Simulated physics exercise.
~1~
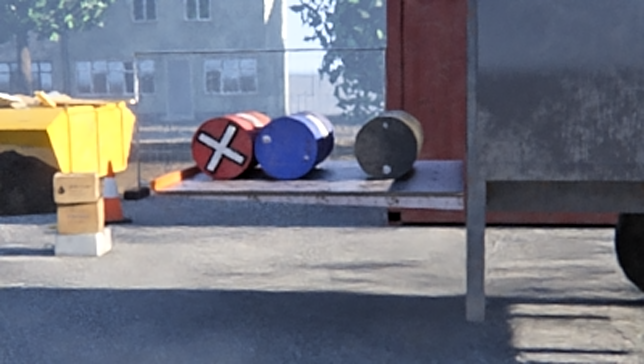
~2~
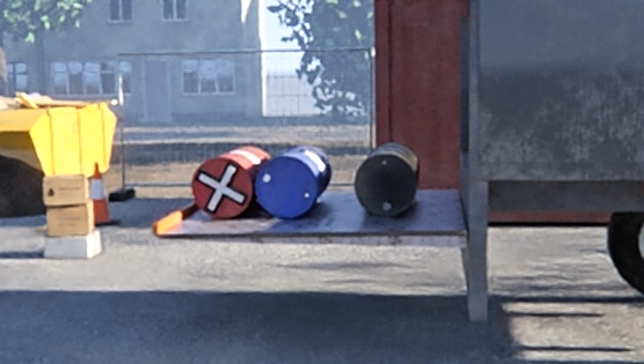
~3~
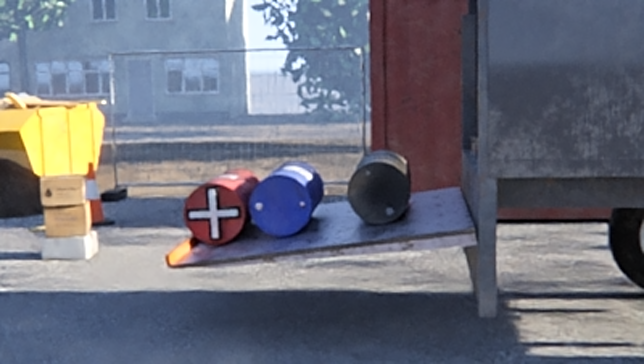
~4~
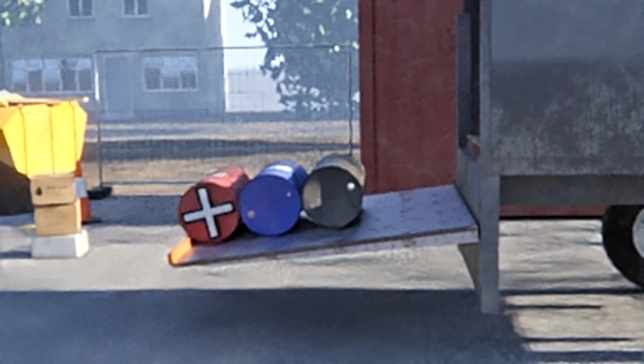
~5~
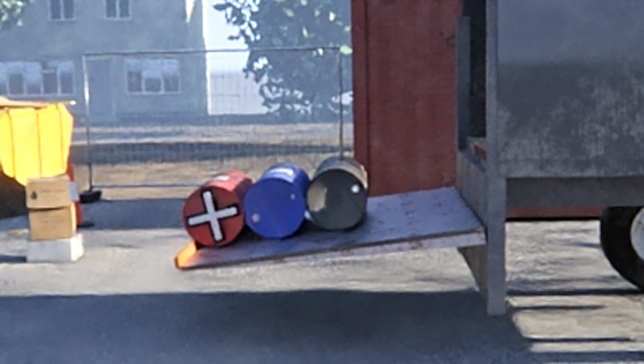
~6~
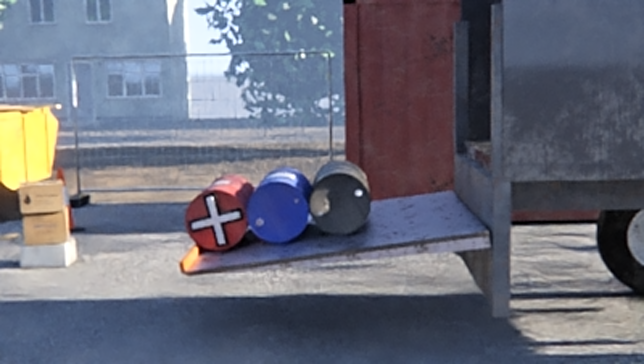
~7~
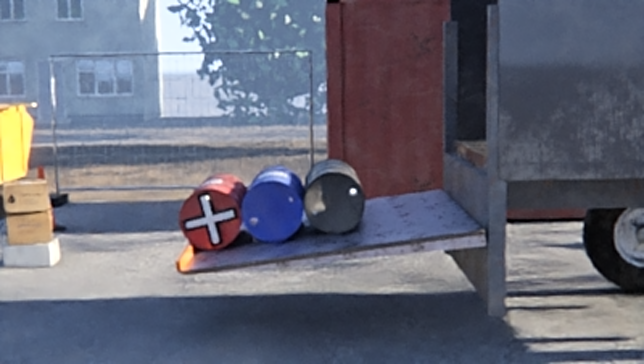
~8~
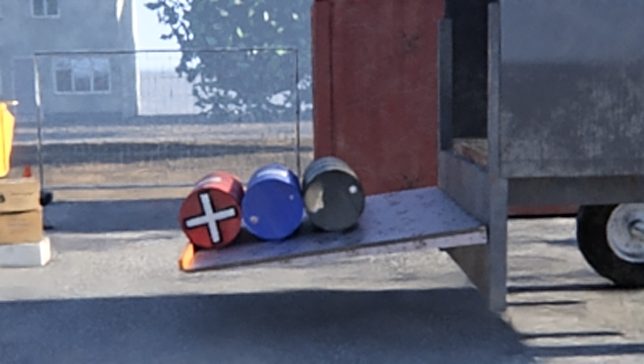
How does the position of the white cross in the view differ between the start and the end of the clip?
At the start the white cross is higher in the view, with the platform raised and level. At the end it is clearly lower and very slightly further left, on the red drum resting near the lowered orange edge.
